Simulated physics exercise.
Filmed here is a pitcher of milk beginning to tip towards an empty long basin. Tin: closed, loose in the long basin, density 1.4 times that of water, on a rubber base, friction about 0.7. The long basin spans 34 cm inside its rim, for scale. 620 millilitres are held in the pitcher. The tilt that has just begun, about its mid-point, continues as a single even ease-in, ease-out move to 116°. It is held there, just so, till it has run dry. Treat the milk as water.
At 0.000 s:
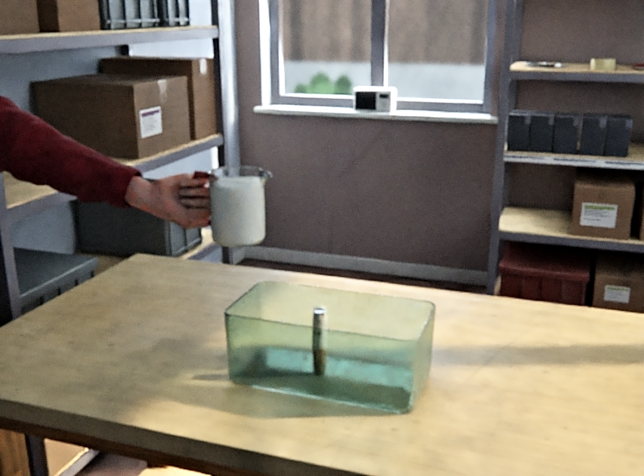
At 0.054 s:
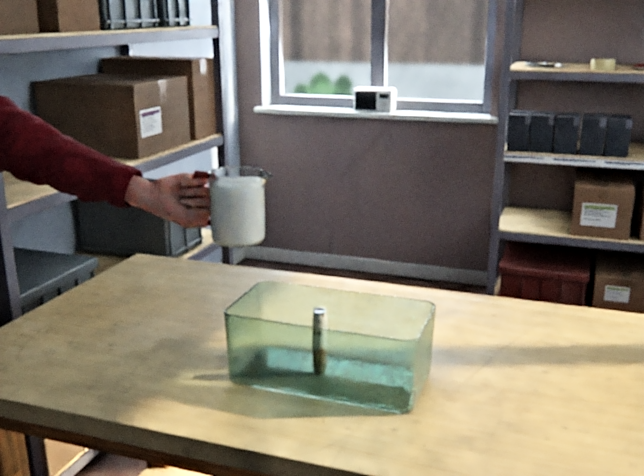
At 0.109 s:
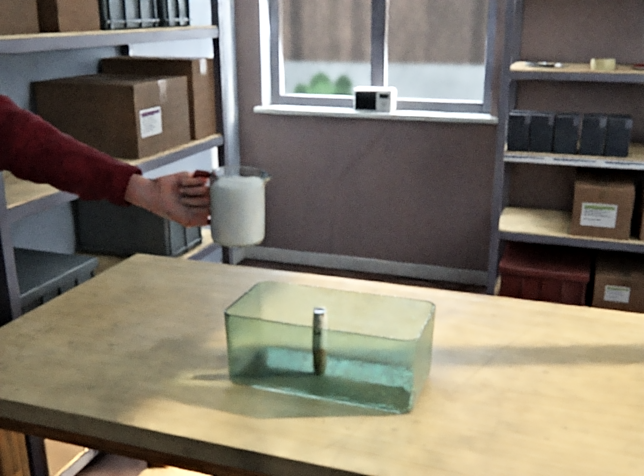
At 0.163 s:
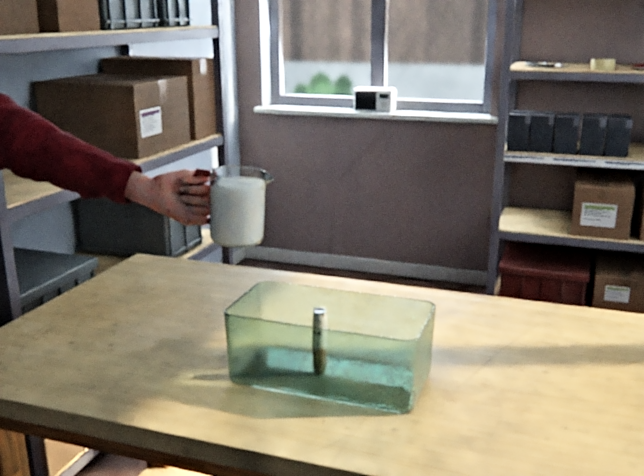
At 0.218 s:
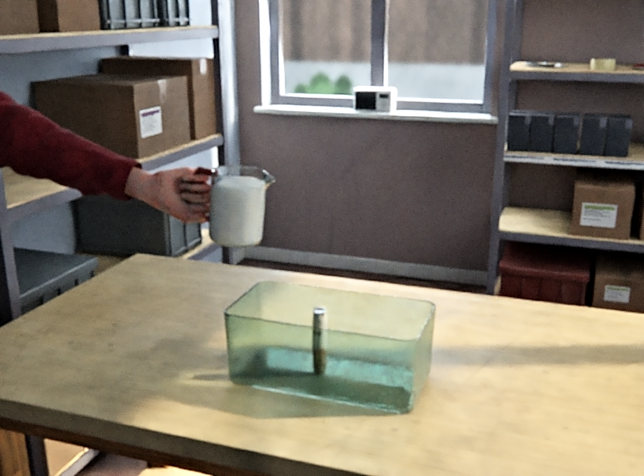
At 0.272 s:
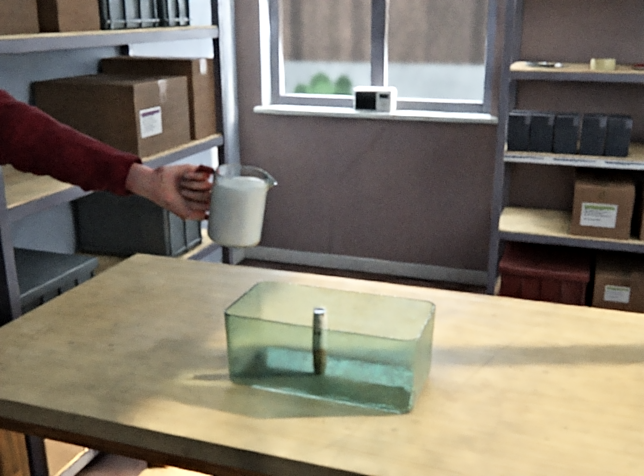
A hand in a red sleeve slowly tilts a pitcher of milk slightly to the right.
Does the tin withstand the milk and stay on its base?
No, it's going to overturn.
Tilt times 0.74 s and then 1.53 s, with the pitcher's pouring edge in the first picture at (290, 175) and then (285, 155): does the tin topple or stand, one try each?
Trial 1 - tin tips; trial 2 - tin tips.
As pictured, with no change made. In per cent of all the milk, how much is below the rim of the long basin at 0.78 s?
Some 4 per cent.
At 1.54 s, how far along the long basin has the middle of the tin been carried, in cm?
Around 8 cm.
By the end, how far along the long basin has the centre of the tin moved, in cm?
In the end the tin's centre has shifted about 8.5 centimetres.
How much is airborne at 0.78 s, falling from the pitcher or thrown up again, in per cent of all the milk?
It comes to roughly 14 per cent.
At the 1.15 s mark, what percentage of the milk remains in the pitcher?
What remains is about 24 percent of it all.
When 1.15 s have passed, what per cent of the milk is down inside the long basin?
Looks like about 54 % of the whole amount.
After 0.78 s the tilt is 64° and 83 per cent is still to pour; the tin stands where it began.
After 1.15 s the tilt is 104° and 25 per cent is still to pour; the tin stands where it began.
After 1.54 s the tilt is 116° and 0 per cent is still to pour; the tin lies on its side.
After 1.96 s the tilt is 116° and 0 per cent is still to pour; the tin lies on its side.
In the end the tin lies on its side.
